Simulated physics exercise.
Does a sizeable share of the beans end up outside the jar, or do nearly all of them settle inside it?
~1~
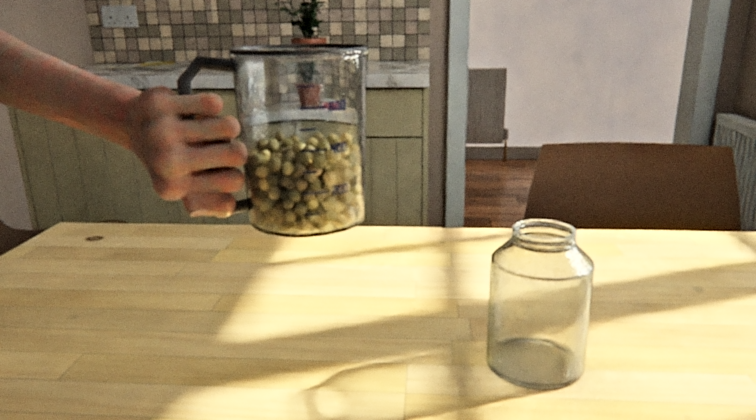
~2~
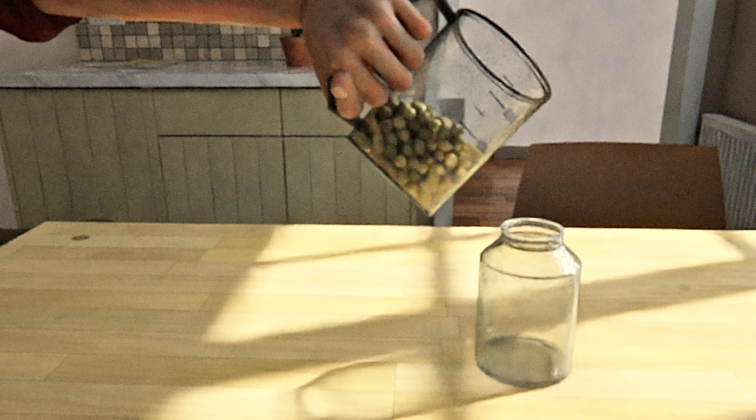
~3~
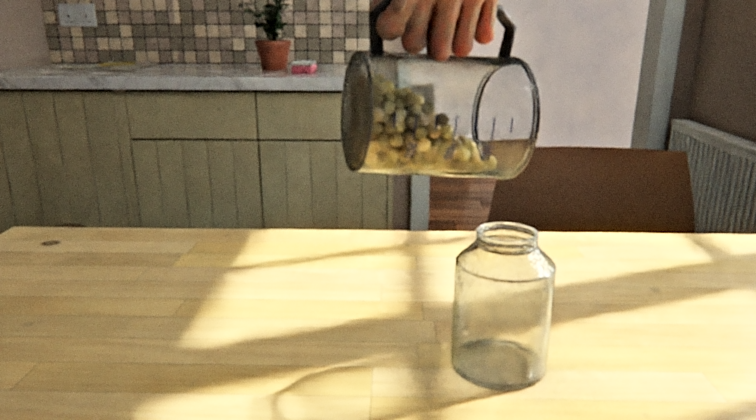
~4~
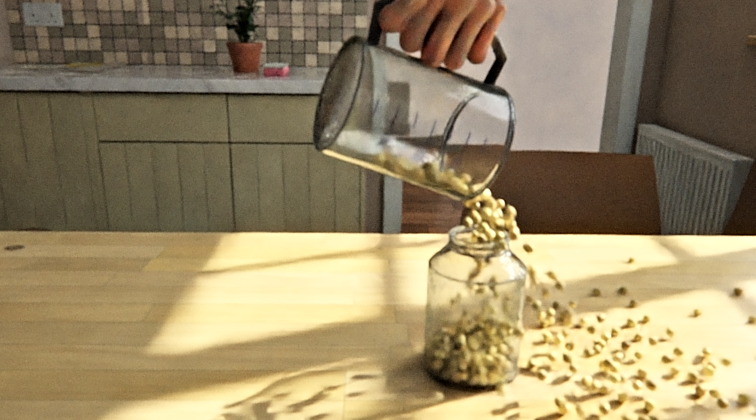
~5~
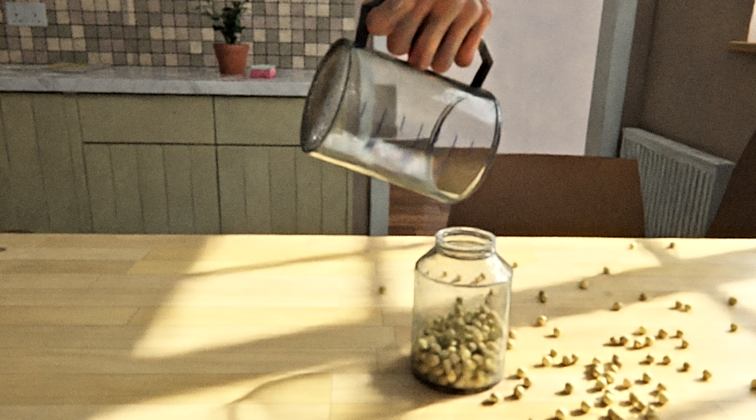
A sizeable share ends up outside, scattered over the table mostly to the right of the jar. The larger part still settles inside the jar.
A hand holds a clear jug of greenish-tan beans by its dark handle above a pale wooden table, seen from the front in a sunlit kitchen with green cupboards and a brown chair behind. An open, empty glass jar stands on the right side of the table. The hand carries the jug right and tips it onto its side over the jar as the view pans slightly right. The jug tilts further and beans pour out, some filling the jar and others scattering to its right. Finally the jug is empty, the jar is partly filled, and many beans lie on the table.
